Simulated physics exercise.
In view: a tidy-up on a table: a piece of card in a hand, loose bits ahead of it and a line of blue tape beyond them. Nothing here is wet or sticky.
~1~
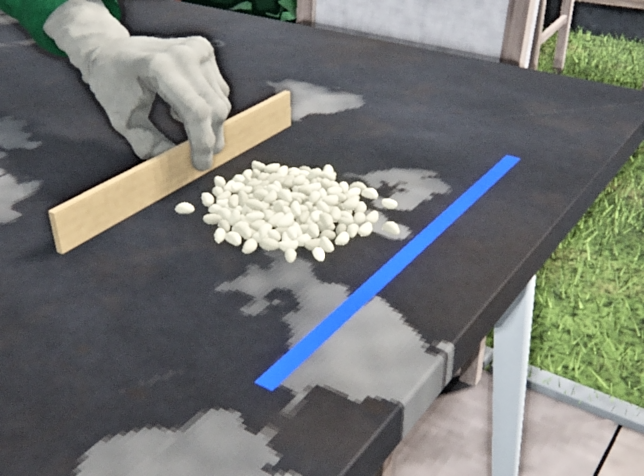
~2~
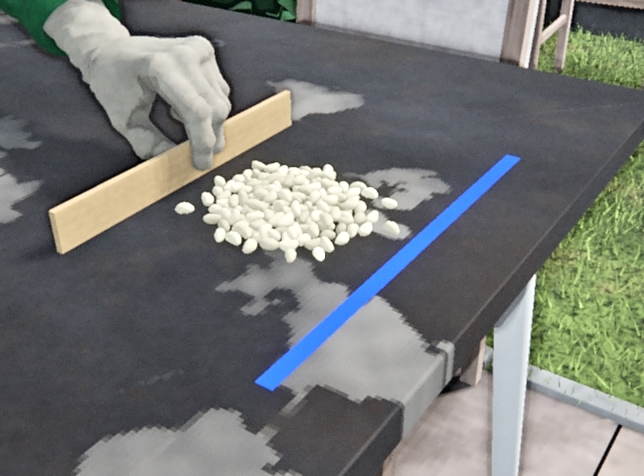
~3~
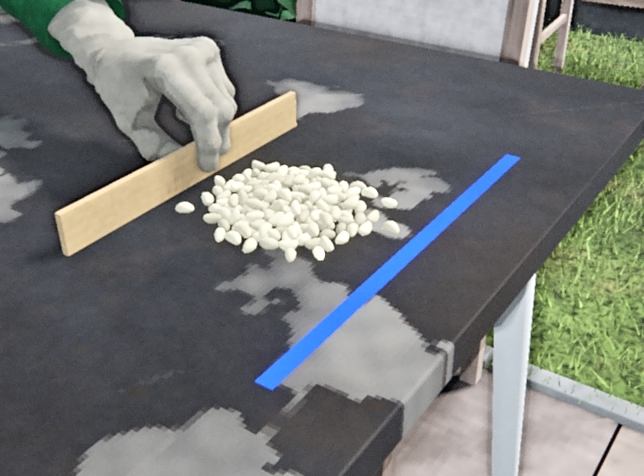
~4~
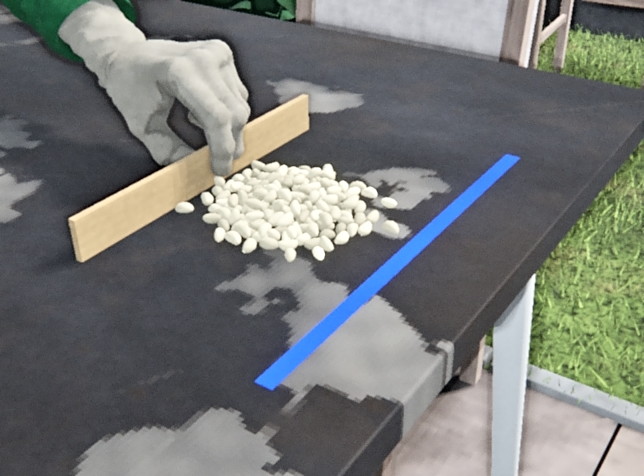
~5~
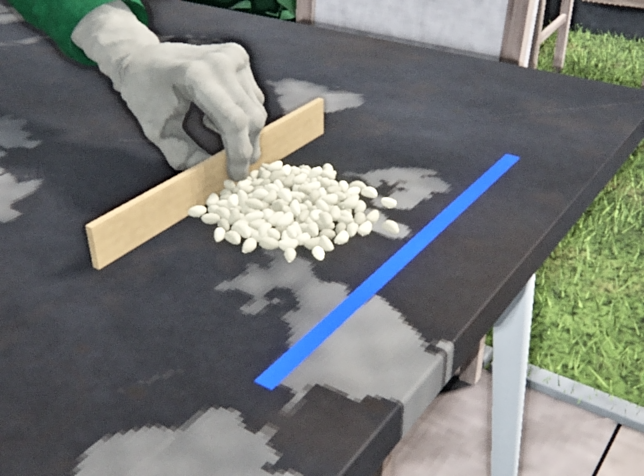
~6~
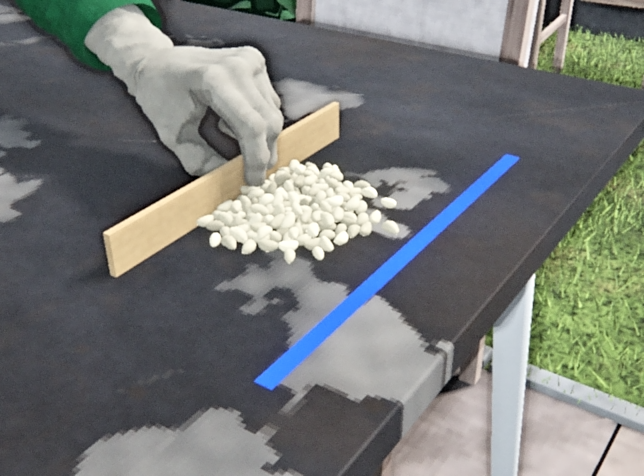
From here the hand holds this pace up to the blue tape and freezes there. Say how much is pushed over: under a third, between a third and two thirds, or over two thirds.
The part that falls is less than a third.
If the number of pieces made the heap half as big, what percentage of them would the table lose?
Close to 10 per cent.
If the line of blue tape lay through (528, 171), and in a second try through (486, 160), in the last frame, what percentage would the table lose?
Near 50 % and 0 %.
Shortly afterwards, piece of card still moving, near (328, 185); heap all on the table, its front near (452, 237).
Next, piece of card stopped at the blue tape; heap a little over the edge.
Some moments later, piece of card stopped at the blue tape; heap near a quarter over the edge.
In the end, piece of card stopped at the blue tape; heap near a quarter over the edge.
